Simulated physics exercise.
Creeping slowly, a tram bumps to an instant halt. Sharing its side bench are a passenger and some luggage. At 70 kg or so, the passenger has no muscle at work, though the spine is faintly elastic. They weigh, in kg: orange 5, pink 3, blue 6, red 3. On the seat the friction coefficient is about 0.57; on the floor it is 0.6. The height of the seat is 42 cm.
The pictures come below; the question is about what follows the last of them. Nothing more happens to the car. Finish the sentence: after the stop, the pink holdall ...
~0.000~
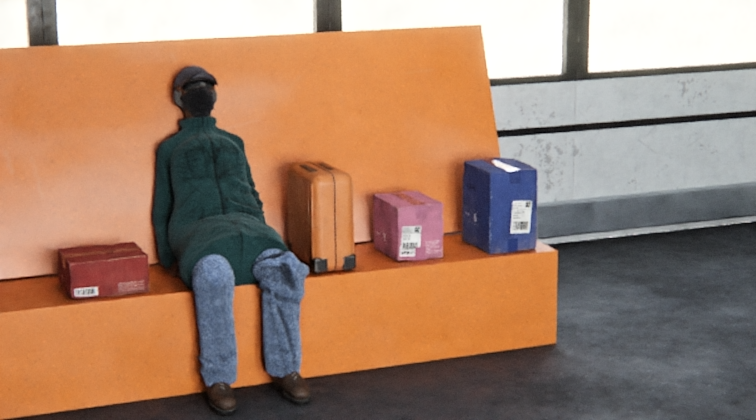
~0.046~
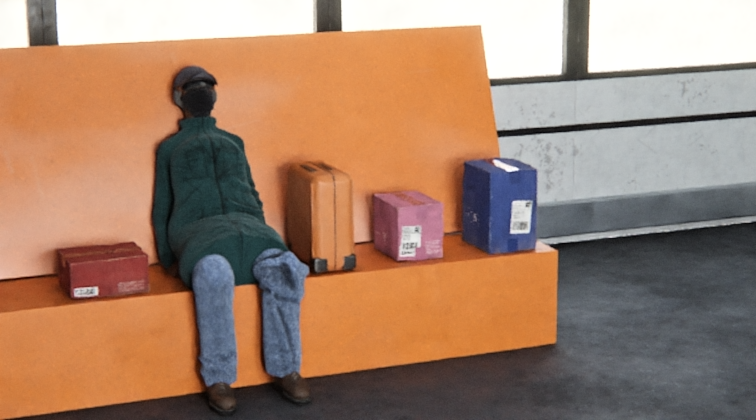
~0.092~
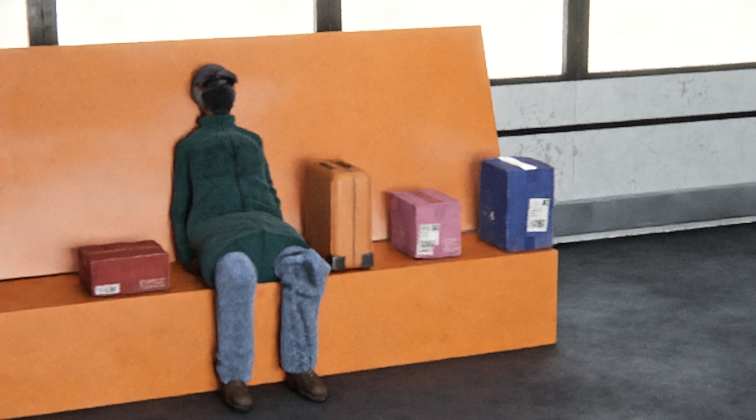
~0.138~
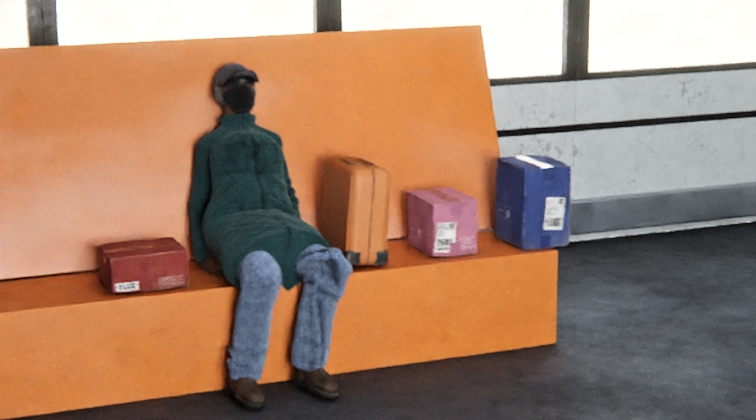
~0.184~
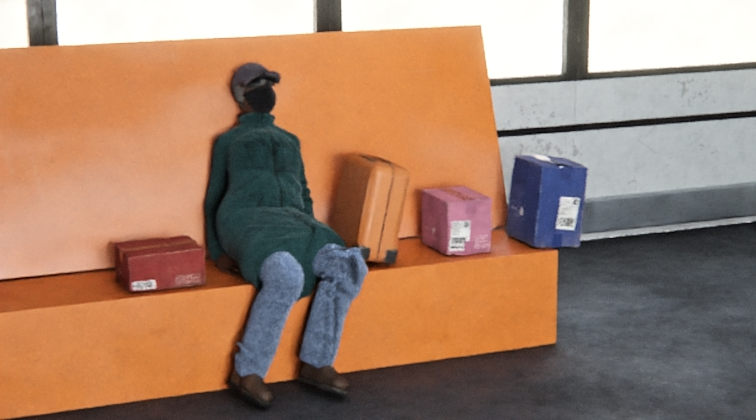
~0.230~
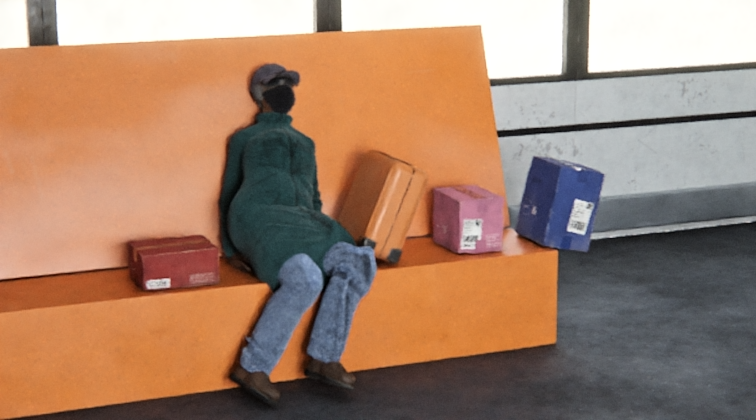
... is still in place.
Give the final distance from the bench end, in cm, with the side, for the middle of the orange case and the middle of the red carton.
Orange case, 50 centimetres short; red carton, 150 centimetres short.
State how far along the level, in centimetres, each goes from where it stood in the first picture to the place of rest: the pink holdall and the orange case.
Pink holdall 45 and orange case 50.
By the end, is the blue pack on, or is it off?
As for the blue pack, it comes away.
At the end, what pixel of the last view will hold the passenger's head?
(415, 188).
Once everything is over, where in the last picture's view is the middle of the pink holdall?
About (502, 216).
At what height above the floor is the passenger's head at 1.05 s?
70 cm.
After 0.40 s the pink holdall is 22 cm short of the bench end, tilted 0°, near (489, 217) in the last picture's view.
After 0.65 s the pink holdall is 16 cm short of the bench end, tilted 0°, near (502, 216) in the last picture's view.
After 1.05 s the pink holdall is 16 cm short of the bench end, tilted 0°, near (502, 216) in the last picture's view.
Final state at 1.6 s, orange case stays on; pink holdall stays on; blue pack drops off; red carton stays on; passenger's hips keep to the seat.
